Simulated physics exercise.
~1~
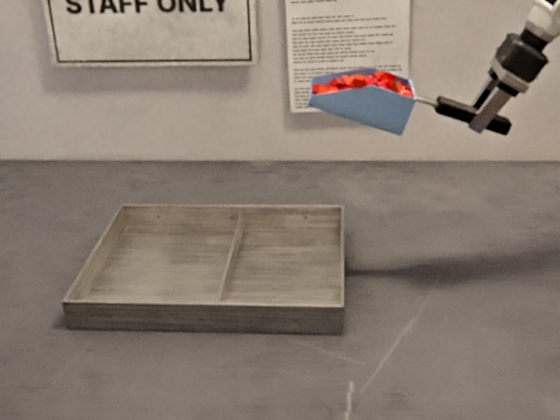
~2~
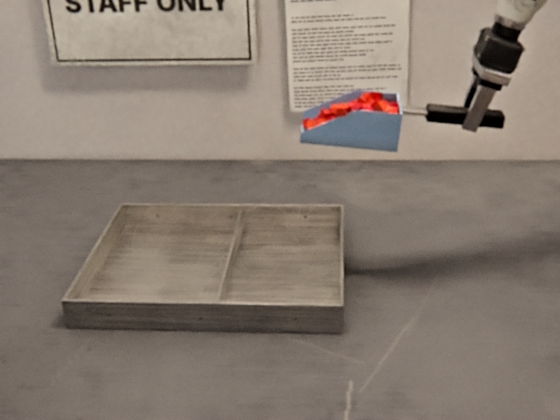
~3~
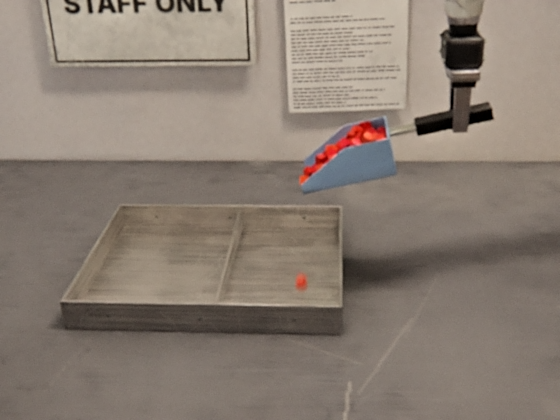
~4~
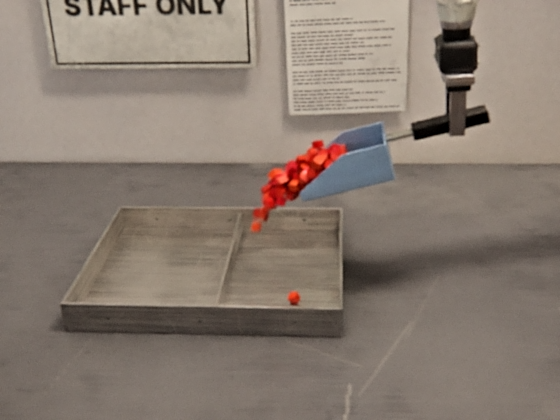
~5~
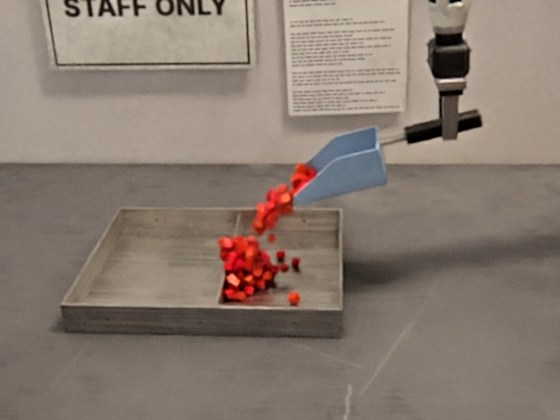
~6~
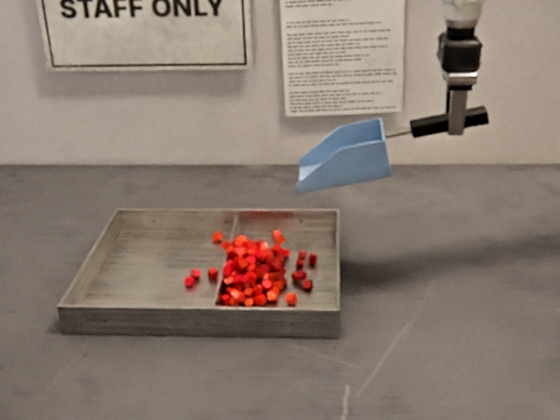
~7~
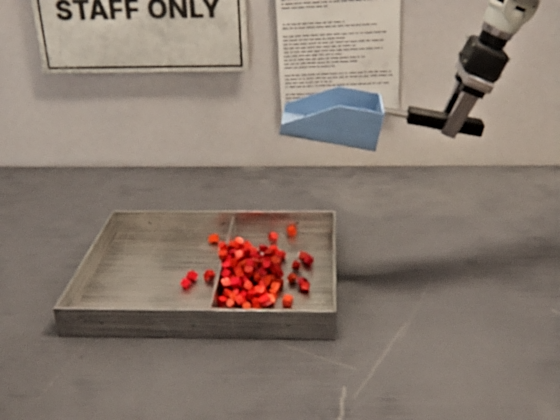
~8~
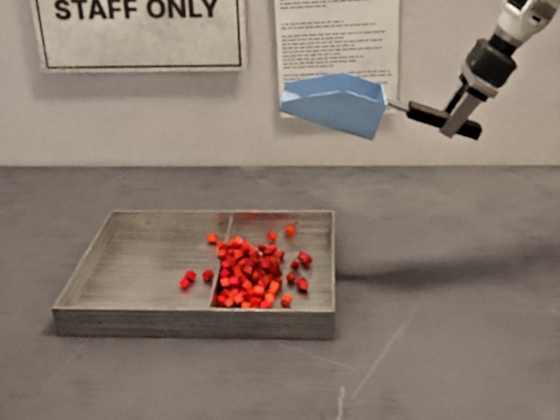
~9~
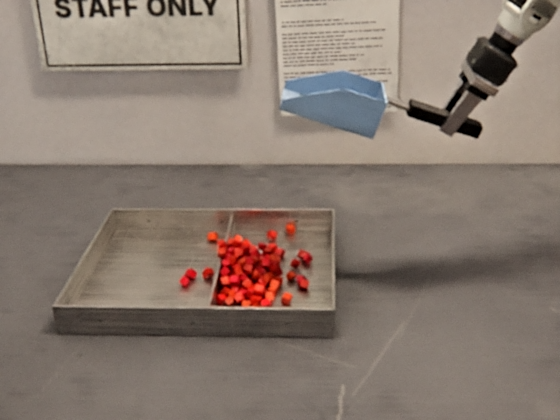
A blue scoop full of bright red vegetable dice hangs from a robot arm at the upper right, over a grey table seen from the side by a slightly swaying camera. To the left sits a shallow grey tray split by a cross wall, with a staff-only sign and a printed sheet on the wall behind. The arm lowers the scoop and tips it forward, and one piece drops before the rest pour out. Most dice pile up in the right-hand part, while a few land left of the divider. The emptied scoop rises, tilts back and stops, the dice lying still.
